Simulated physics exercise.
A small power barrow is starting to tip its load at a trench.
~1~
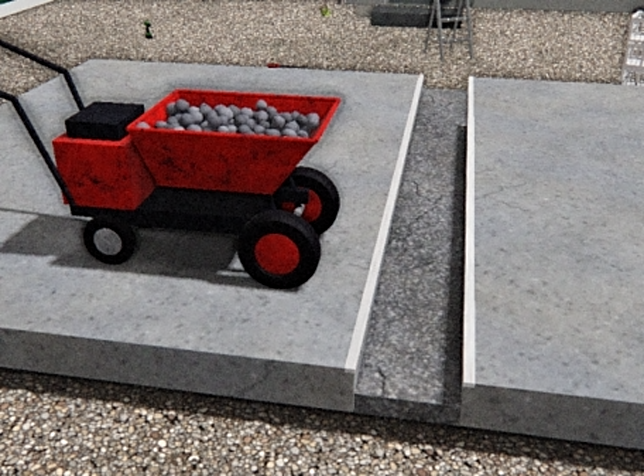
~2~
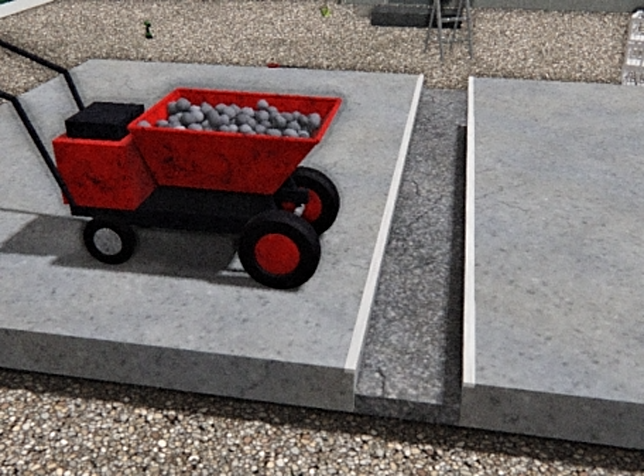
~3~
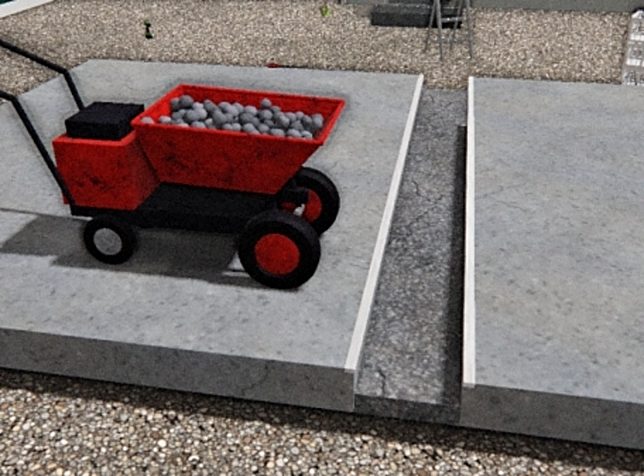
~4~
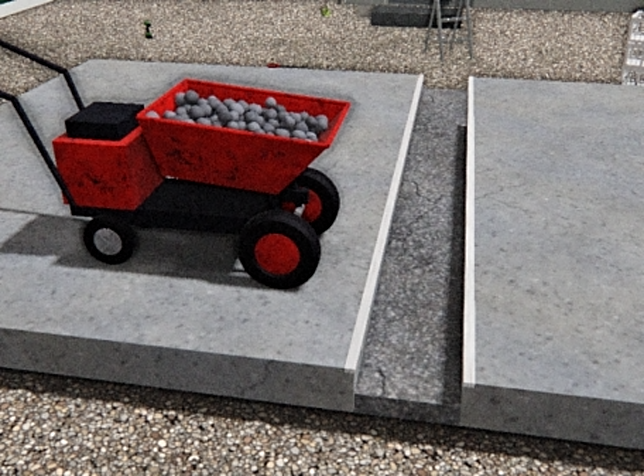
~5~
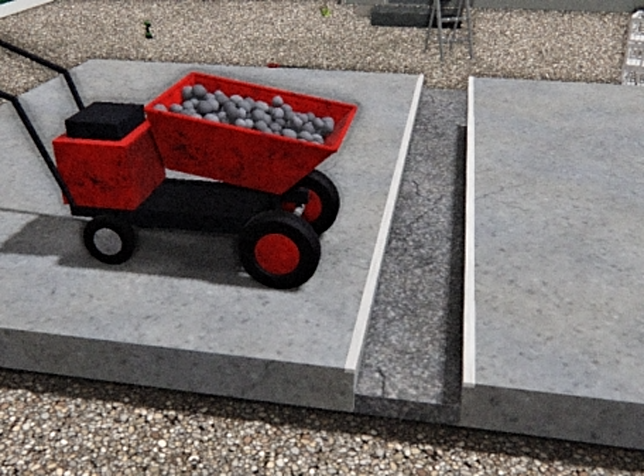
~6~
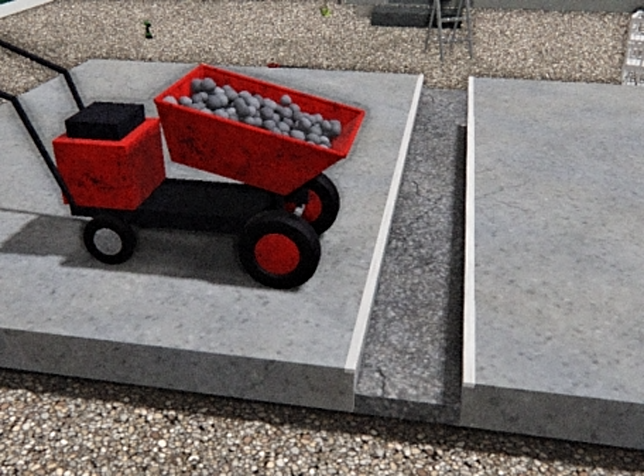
A red power barrow with black handles and black tyres stands at left on a pale grey concrete slab, seen from slightly above by a still camera. Round grey cobbles fill its skip, a shallow, darker trench with pale edges runs between two slabs to its right, and brown gravel lies in front and behind. The skip stays level at first, then its rear rises slowly and its front lip shifts right, tilting a little.
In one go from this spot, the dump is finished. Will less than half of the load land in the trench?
The amount in the trench exceeds half.
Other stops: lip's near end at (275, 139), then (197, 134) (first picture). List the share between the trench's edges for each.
90 % and 40 %.
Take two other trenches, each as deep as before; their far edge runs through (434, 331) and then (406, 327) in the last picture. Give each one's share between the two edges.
Lab note: Try one 40 per cent, try two 10 per cent.
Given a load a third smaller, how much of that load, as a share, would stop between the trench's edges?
Near 90 per cent, give or take.
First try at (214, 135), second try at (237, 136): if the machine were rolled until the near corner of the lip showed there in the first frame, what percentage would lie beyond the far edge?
In turn 0 and 0 in a hundred.
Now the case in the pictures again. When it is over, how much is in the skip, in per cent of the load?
Close to 0 in a hundred.
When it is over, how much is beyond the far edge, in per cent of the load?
Estimate: Around 25 per cent.
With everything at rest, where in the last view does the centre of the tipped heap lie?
About (442, 281).
Soon after the last picture, skip tipped steeply; all in the skip.
A little later, skip tipped right over; most in the skip; a small part in or heaped over the trench; a stray few beyond it; a small part falling.
Later still, skip tipped right over; about a quarter in the skip; about two thirds in or heaped over the trench; about a quarter beyond it.
By the end, skip tipped right over; most in or heaped over the trench; about a quarter beyond it.
